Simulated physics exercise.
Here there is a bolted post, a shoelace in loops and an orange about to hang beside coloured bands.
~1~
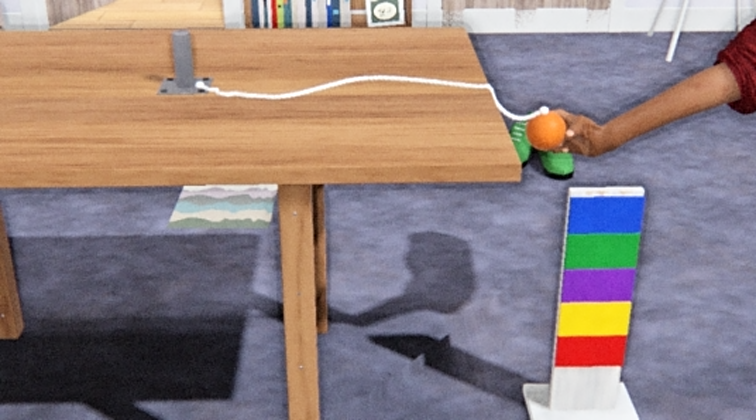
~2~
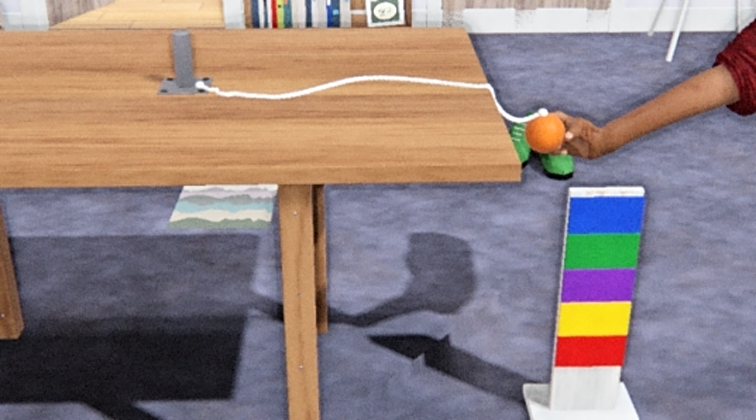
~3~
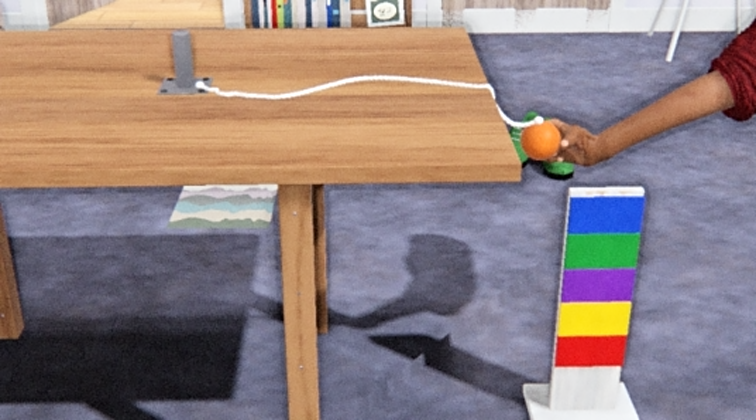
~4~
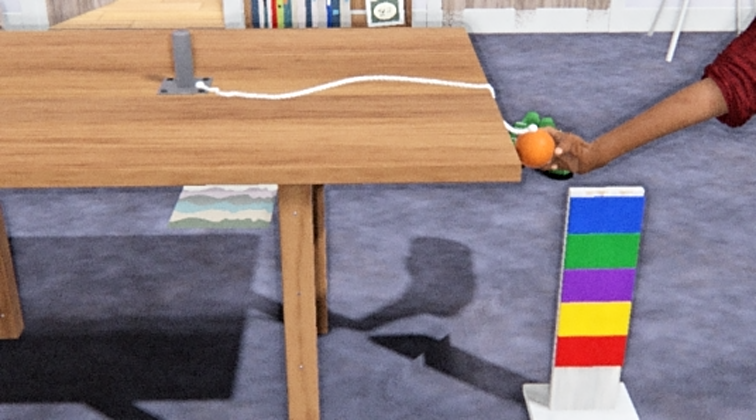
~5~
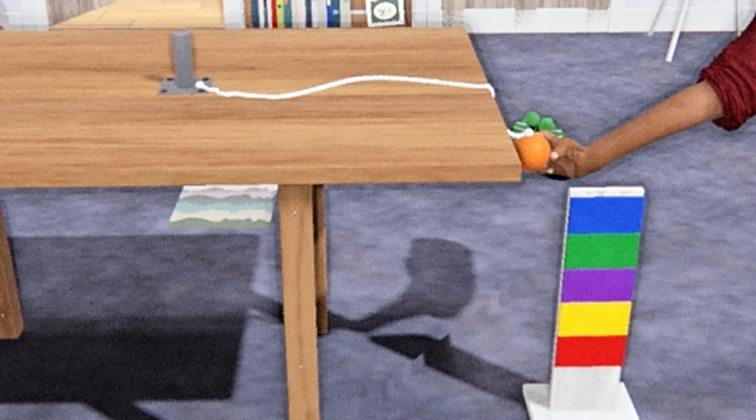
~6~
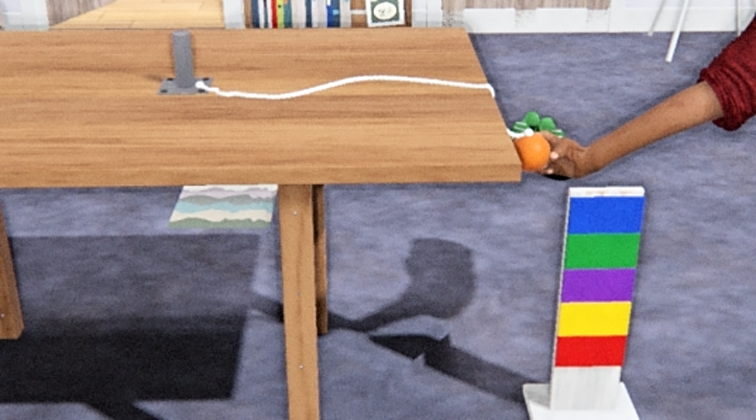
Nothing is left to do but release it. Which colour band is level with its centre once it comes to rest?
The blue band.
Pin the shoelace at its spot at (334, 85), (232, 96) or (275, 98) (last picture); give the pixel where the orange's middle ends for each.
Estimated spots in sequence: (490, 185), (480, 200), (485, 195).
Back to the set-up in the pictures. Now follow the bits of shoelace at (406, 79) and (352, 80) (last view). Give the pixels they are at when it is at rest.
First one close to (442, 87), second close to (386, 86).
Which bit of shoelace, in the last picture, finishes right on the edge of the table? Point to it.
It is around (453, 84).
A little later, orange near (474, 200); level with blue.
Next, orange near (507, 213); level with blue.
When it is over, orange near (480, 212); level with blue. At blue.
